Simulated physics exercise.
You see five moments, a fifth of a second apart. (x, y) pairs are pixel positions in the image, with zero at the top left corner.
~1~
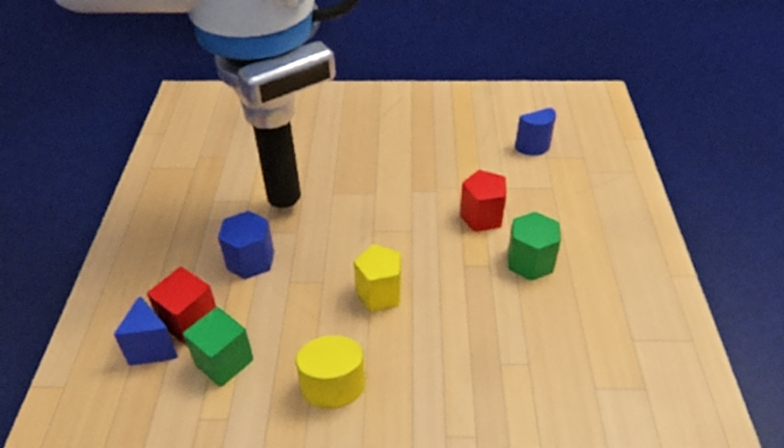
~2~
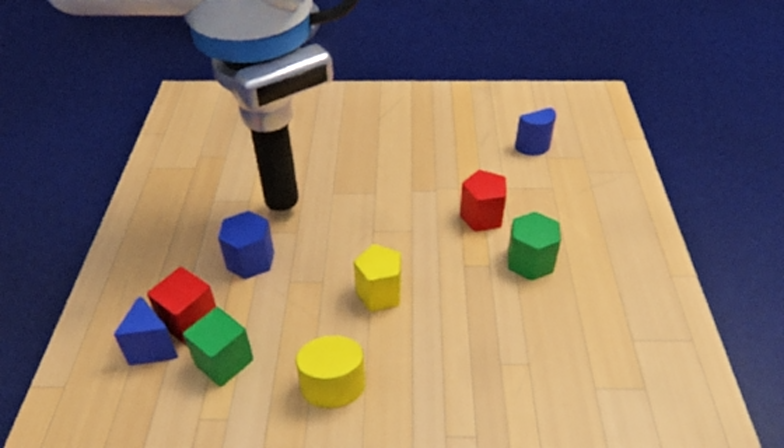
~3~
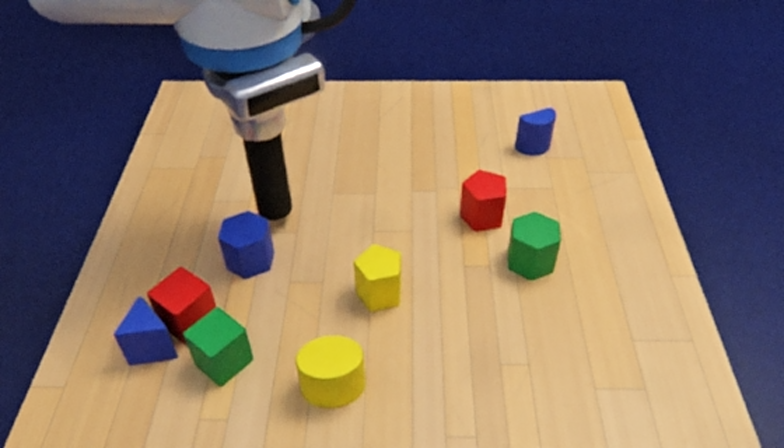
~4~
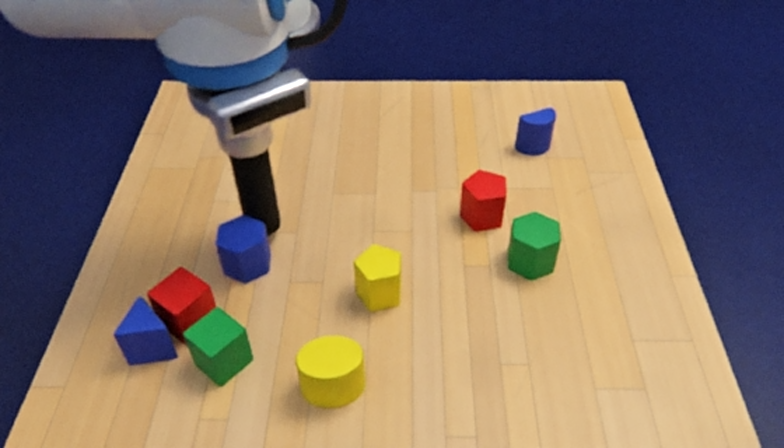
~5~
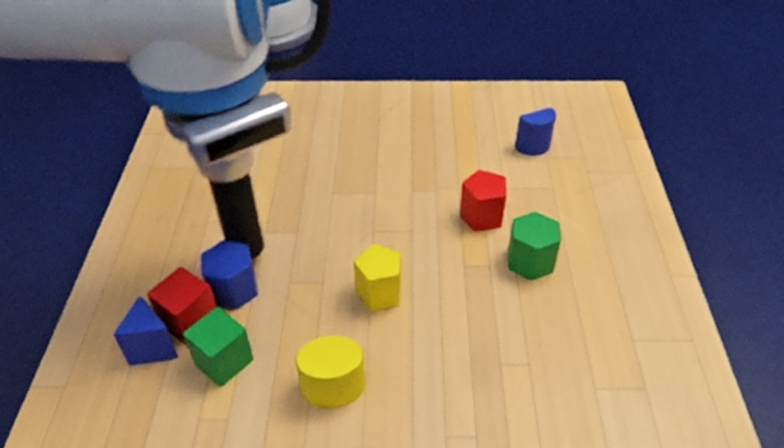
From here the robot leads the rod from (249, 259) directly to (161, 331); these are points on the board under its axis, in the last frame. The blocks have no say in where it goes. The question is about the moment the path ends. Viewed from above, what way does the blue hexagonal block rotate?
From above, the blue hexagonal block will be seen to turn anti-clockwise.
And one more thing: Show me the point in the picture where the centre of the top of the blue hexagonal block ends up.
It should be at about (213, 296).
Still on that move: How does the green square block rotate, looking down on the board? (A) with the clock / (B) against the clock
I'll go with A - with the clock.
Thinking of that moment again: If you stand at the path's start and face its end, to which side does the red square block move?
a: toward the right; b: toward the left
It's b.
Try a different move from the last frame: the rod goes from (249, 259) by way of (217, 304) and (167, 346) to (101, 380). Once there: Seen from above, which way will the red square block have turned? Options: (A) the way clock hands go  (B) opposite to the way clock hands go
It's A.
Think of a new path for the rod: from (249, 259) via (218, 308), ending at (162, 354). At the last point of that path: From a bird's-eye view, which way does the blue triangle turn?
Seen from above, clockwise.
What follows on the original path. Halfway along, rod at (203, 283); blue triangle at (123, 329), turned 20° clockwise; red square block at (162, 313), turned 30° clockwise; green square block at (216, 334); blue hexagonal block at (214, 292), turned 40° anticlockwise.
At the end, rod at (156, 320); blue triangle at (116, 334), turned 20° clockwise; red square block at (159, 333), turned 30° clockwise; green square block at (220, 336), turned 20° clockwise; blue hexagonal block at (213, 296), turned 60° anticlockwise.
